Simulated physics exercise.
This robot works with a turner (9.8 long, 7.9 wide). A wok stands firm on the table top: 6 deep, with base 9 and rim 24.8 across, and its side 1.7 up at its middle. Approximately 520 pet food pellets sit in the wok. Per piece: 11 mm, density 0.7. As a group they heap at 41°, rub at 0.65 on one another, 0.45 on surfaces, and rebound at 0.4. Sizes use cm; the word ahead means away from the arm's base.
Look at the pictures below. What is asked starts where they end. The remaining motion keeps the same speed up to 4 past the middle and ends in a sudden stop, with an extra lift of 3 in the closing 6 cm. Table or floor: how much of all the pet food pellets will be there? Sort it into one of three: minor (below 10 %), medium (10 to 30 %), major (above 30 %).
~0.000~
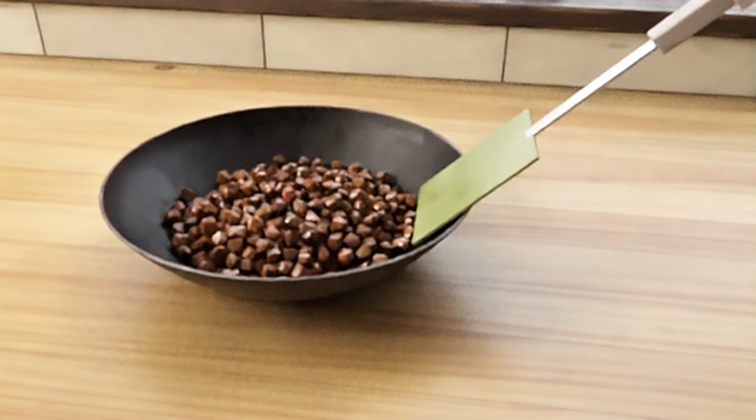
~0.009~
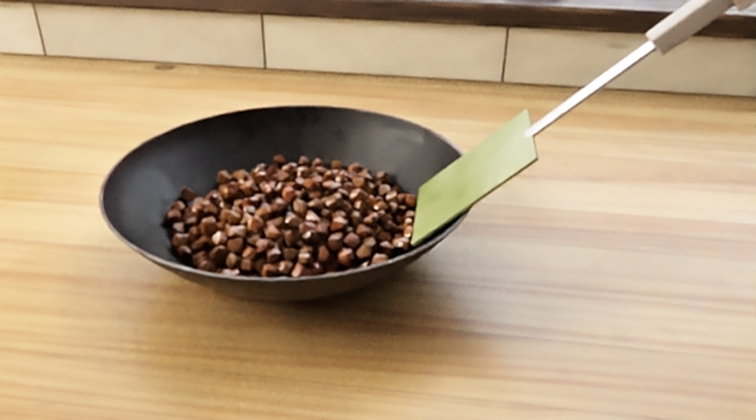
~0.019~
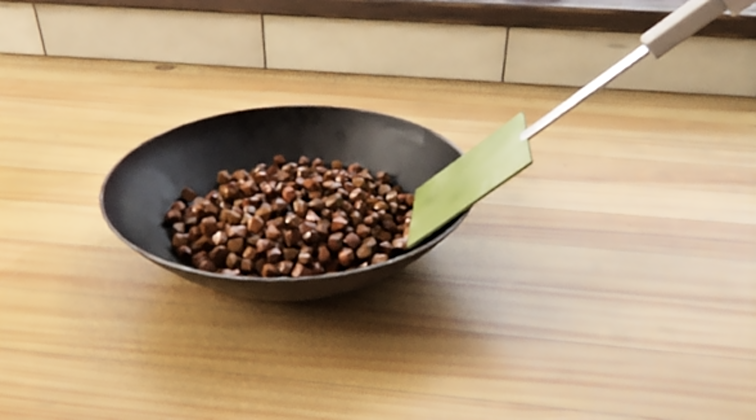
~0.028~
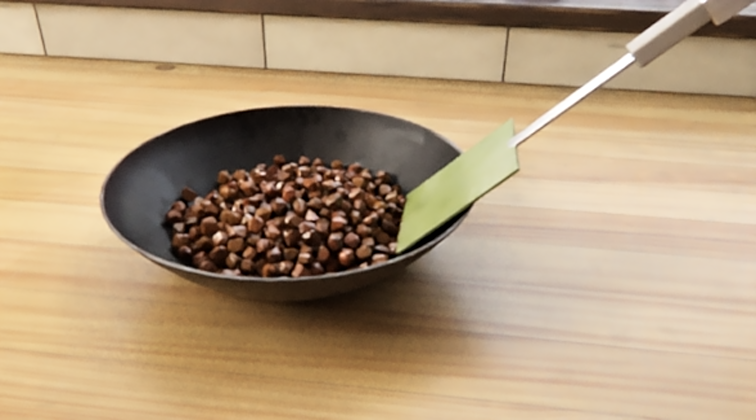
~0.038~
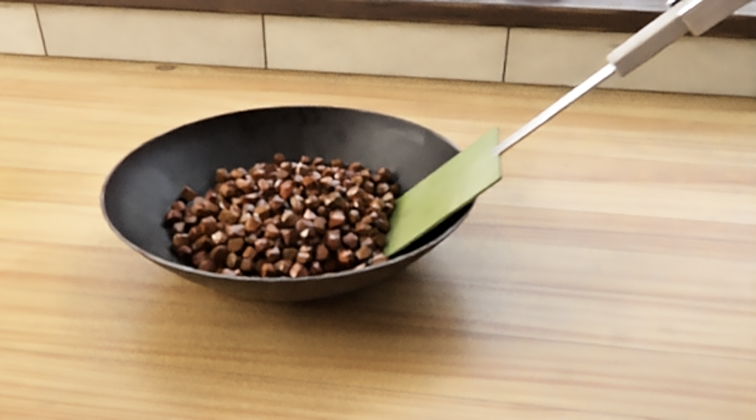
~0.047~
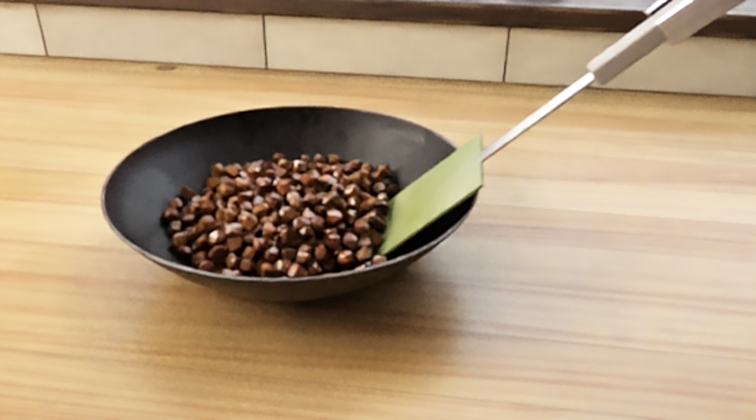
Medium, 10 to 30 %.
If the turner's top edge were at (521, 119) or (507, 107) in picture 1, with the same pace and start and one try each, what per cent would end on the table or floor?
About 20 and 15 per cent.
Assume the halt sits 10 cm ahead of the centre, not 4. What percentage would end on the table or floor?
I'd expect close to 55 per cent then.
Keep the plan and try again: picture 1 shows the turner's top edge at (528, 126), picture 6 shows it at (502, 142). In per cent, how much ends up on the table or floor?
It works out to about 0 %, more or less.
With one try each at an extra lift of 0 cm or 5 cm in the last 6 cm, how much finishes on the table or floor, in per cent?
It comes to around 15 per cent on the first try and around 20 per cent on the second.
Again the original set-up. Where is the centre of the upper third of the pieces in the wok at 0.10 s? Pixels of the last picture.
Near pixel (243, 189).
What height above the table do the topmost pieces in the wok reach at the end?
Height at rest: Roughly 7.5 cm.
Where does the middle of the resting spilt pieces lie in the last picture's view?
Near pixel (23, 223).
After 0.07 s, sloping 44°, highest piece 6 above the table; 515 in the wok.
After 0.10 s, sloping 44°, highest piece 7 above the table; 515 in the wok.
After 0.31 s, sloping 44°, highest piece 12 above the table; 435 in the wok, 33 on the table or floor, 47 on the blade or in flight.
After 1.36 s, sloping 44°, highest piece 7 above the table; 431 in the wok, 84 on the table or floor.
In the end, 431 in the wok, 84 on the table or floor. That is 16 % on the table or floor.
